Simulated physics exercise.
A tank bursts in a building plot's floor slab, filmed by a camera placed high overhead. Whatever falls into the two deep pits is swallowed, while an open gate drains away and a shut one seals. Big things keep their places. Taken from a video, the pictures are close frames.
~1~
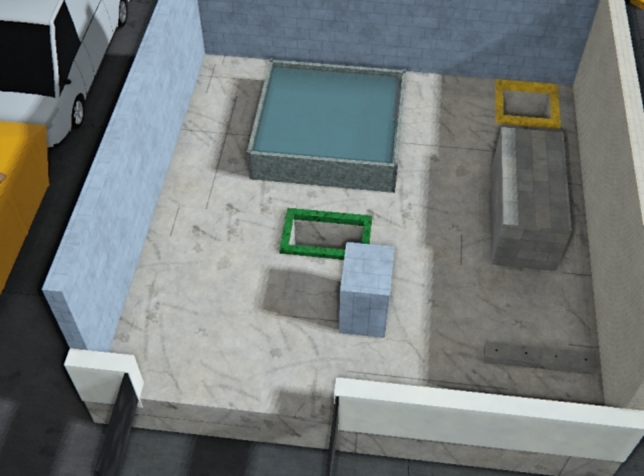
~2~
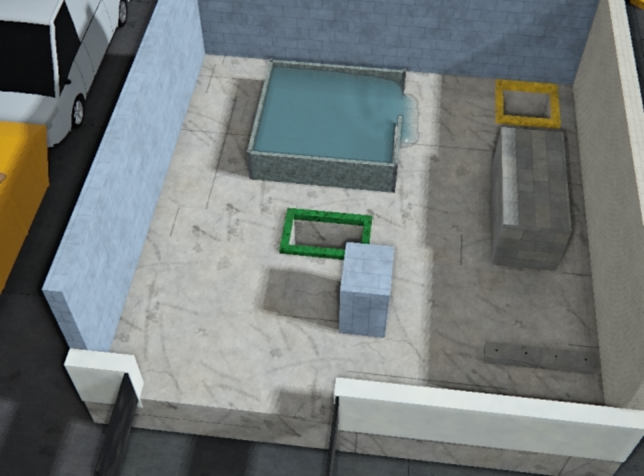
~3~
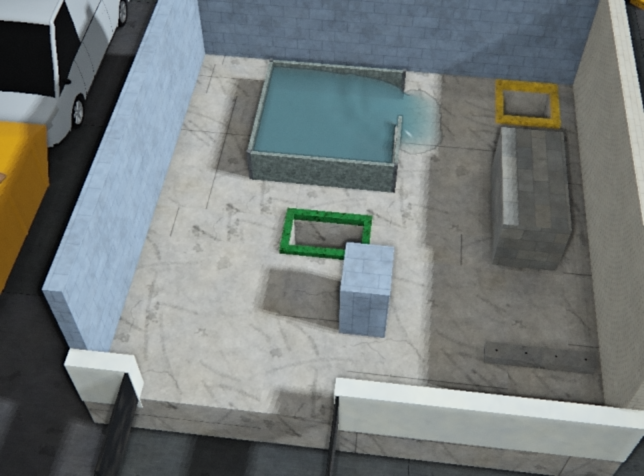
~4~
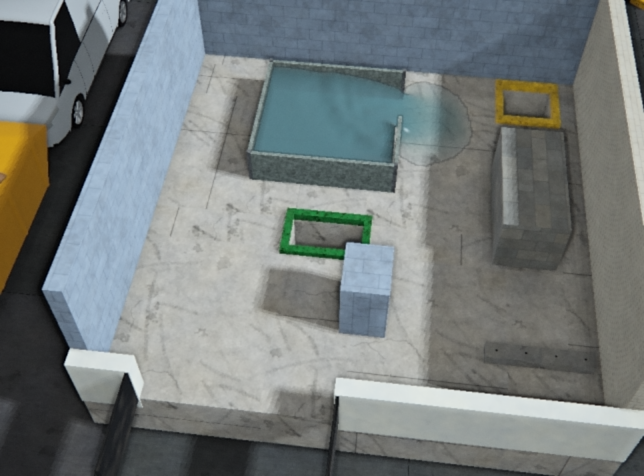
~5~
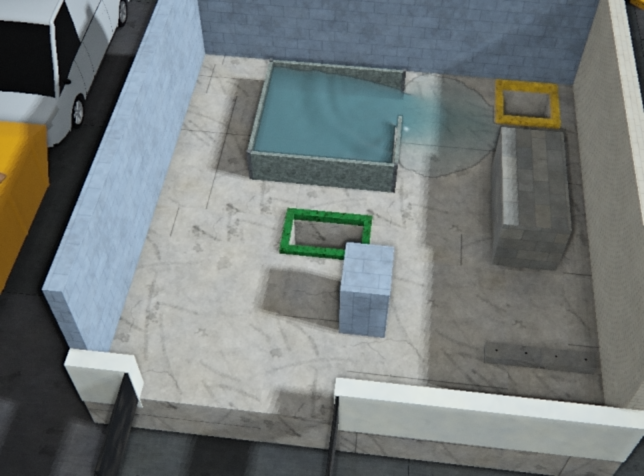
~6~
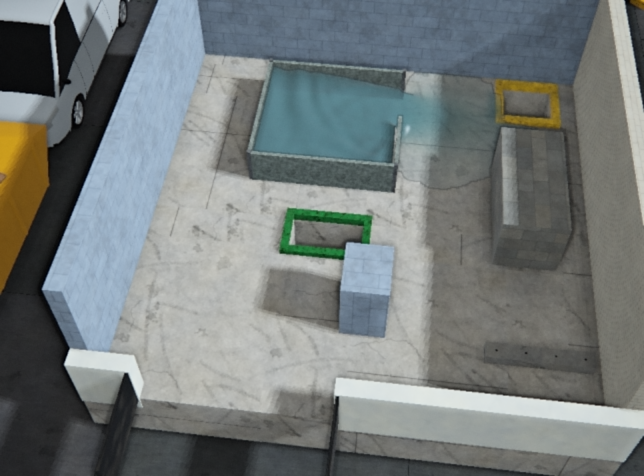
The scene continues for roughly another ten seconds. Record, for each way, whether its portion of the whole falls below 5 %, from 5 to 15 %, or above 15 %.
Recorded: The gate: Below 5 %; the yellow pit: Above 15 %; the green pit: Below 5 %.
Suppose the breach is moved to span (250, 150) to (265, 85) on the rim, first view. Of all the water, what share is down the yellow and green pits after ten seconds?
Near enough: Yellow 4 percent, green 0 percent.
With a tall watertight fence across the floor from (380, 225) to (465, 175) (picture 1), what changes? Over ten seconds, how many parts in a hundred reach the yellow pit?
Yellow: 30 %.
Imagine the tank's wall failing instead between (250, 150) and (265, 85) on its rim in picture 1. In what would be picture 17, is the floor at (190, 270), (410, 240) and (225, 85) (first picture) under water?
The first would be drenched, the second still unwetted and the third drenched.
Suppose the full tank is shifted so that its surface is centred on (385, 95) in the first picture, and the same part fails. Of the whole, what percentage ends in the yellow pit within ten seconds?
I'd put the yellow pit at 40 % of the whole.
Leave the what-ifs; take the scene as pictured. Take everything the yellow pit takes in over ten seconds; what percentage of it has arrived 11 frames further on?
Close to 25 percent.
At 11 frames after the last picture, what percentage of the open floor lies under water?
Some 20 per cent.
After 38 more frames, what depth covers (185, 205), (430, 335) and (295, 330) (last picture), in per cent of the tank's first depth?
0, 4 and 0 in a hundred, in turn.
A moment on, water covers 15 % of the floor; the gate 0 %, the yellow pit 2 %, the green pit 0 %.
Next, water covers 20 % of the floor; the gate 0 %, the yellow pit 7 %, the green pit 0 %.
Then, water covers 25 % of the floor; the gate 0 %, the yellow pit 16 %, the green pit 0 %.
Later, water covers 45 % of the floor; the gate 0 %, the yellow pit 24 %, the green pit 0 %.
In the end, water covers 70 % of the floor; the gate 0 %, the yellow pit 28 %, the green pit 0 %.
